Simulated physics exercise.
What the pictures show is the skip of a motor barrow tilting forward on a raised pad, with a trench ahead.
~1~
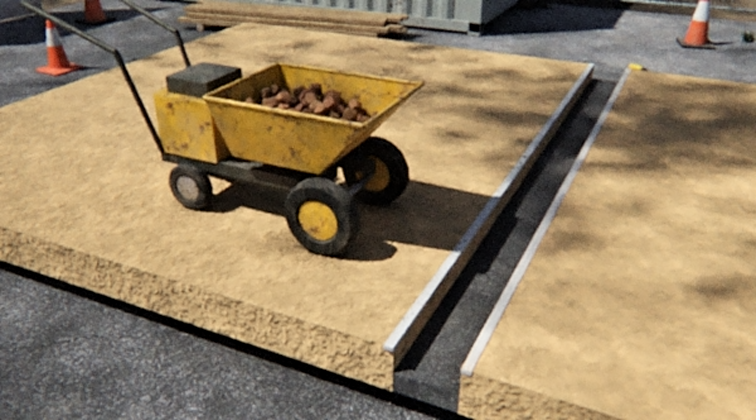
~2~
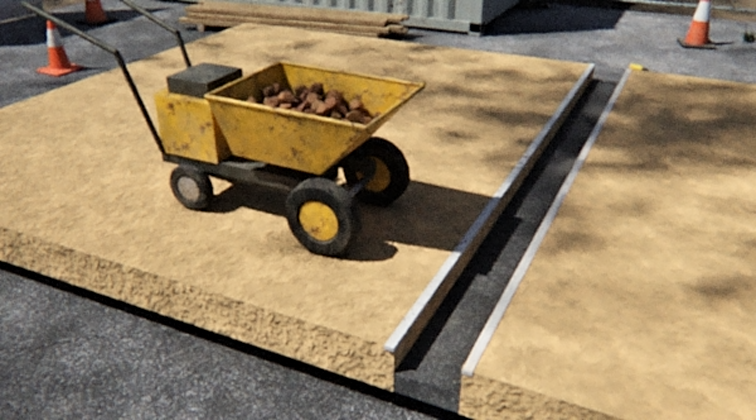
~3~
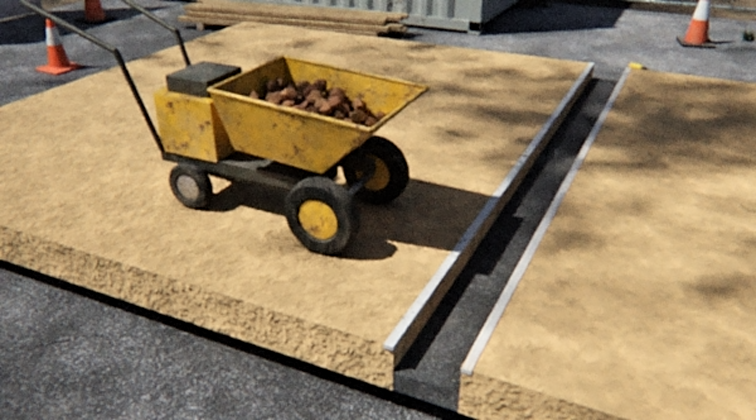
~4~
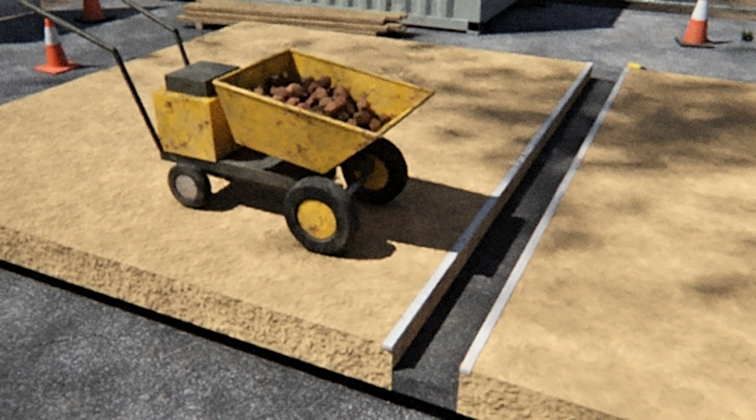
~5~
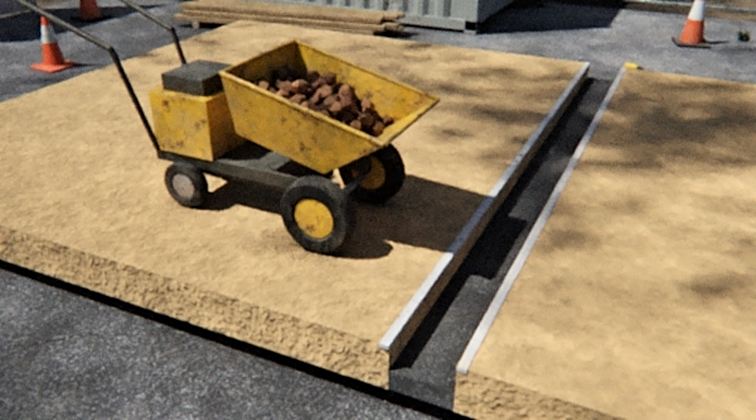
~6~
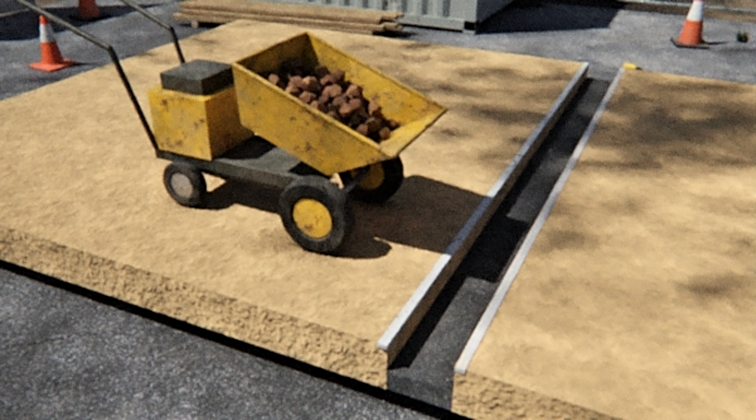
On a raised sandy pad crossed by a narrow, metal-edged trench, a yellow motor barrow stands with its skip level and loaded with reddish-brown clods. The skip begins to tilt forward to the right, slightly at first, then clearly, its back rising while the wheels stay in place.
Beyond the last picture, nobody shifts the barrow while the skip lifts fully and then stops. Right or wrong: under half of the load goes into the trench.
Wrong.
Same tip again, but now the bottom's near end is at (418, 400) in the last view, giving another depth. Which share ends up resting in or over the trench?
The share would be close to 80 percent.
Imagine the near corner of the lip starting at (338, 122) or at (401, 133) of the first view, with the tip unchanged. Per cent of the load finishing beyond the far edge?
In order, close to 0 and 30 in a hundred.
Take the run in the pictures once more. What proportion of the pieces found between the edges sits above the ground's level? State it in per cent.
Close to 25 percent.
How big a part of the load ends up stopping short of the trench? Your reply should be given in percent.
That share is about 0 percent.
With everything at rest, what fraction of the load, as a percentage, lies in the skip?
30 per cent, roughly.
Soon, skip tipped steeply; all in the skip.
A while on, skip tipped right over; about two thirds in the skip; a stray few short of the trench; about a third in or heaped over the trench; a stray few falling.
Towards the end, skip tipped right over; about a quarter in the skip; a stray few short of the trench; about two thirds in or heaped over the trench; a stray few beyond it.
Finally, skip tipped right over; about a quarter in the skip; a stray few short of the trench; about two thirds in or heaped over the trench; a stray few beyond it.
